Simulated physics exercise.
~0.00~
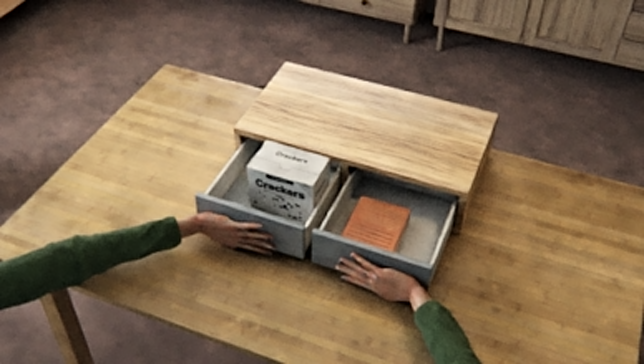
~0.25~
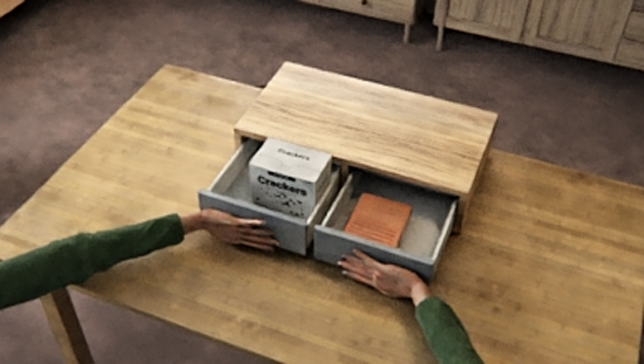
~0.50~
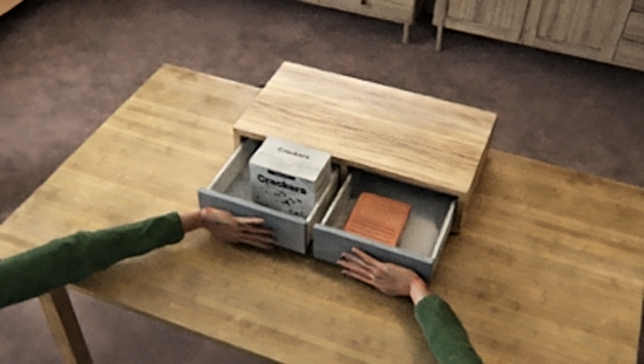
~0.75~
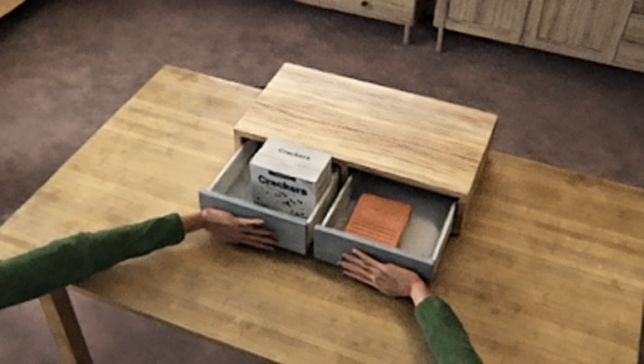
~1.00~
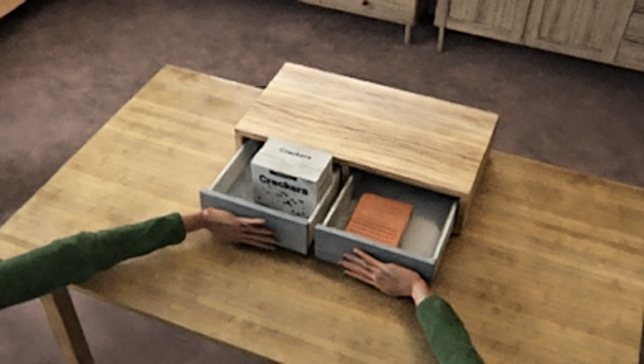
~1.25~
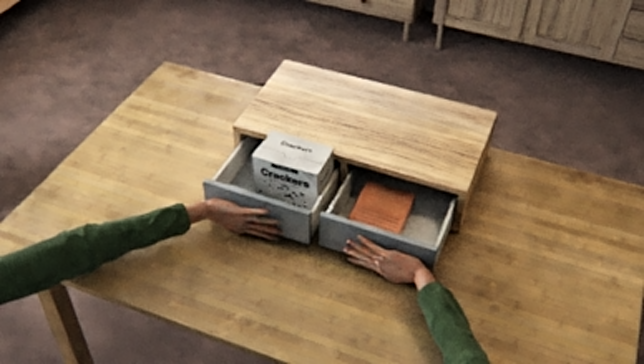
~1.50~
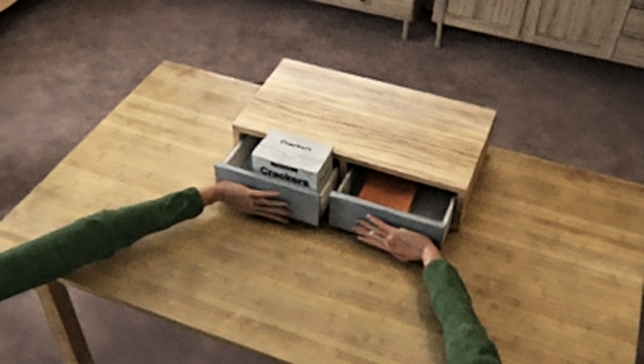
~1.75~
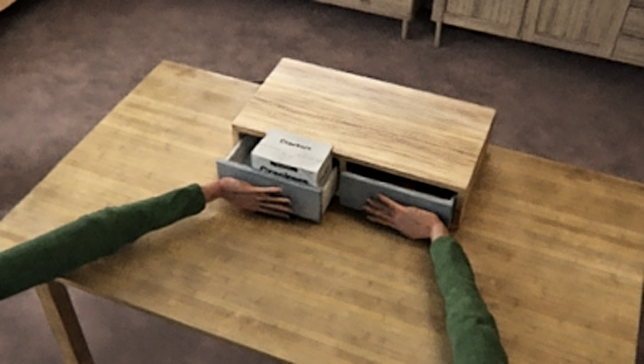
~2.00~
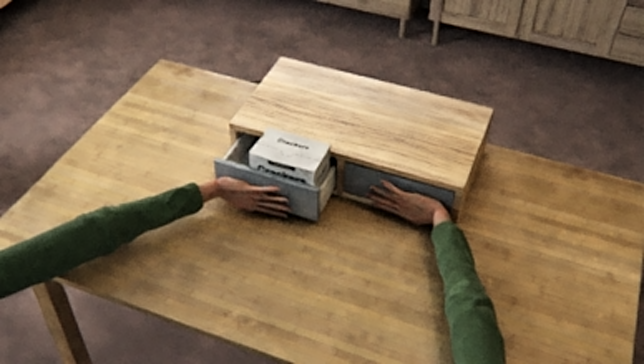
Two drawers being pushed in by green-sleeved hands, the right one with an orange packet shutting, the left cracker-box drawer staying ajar.
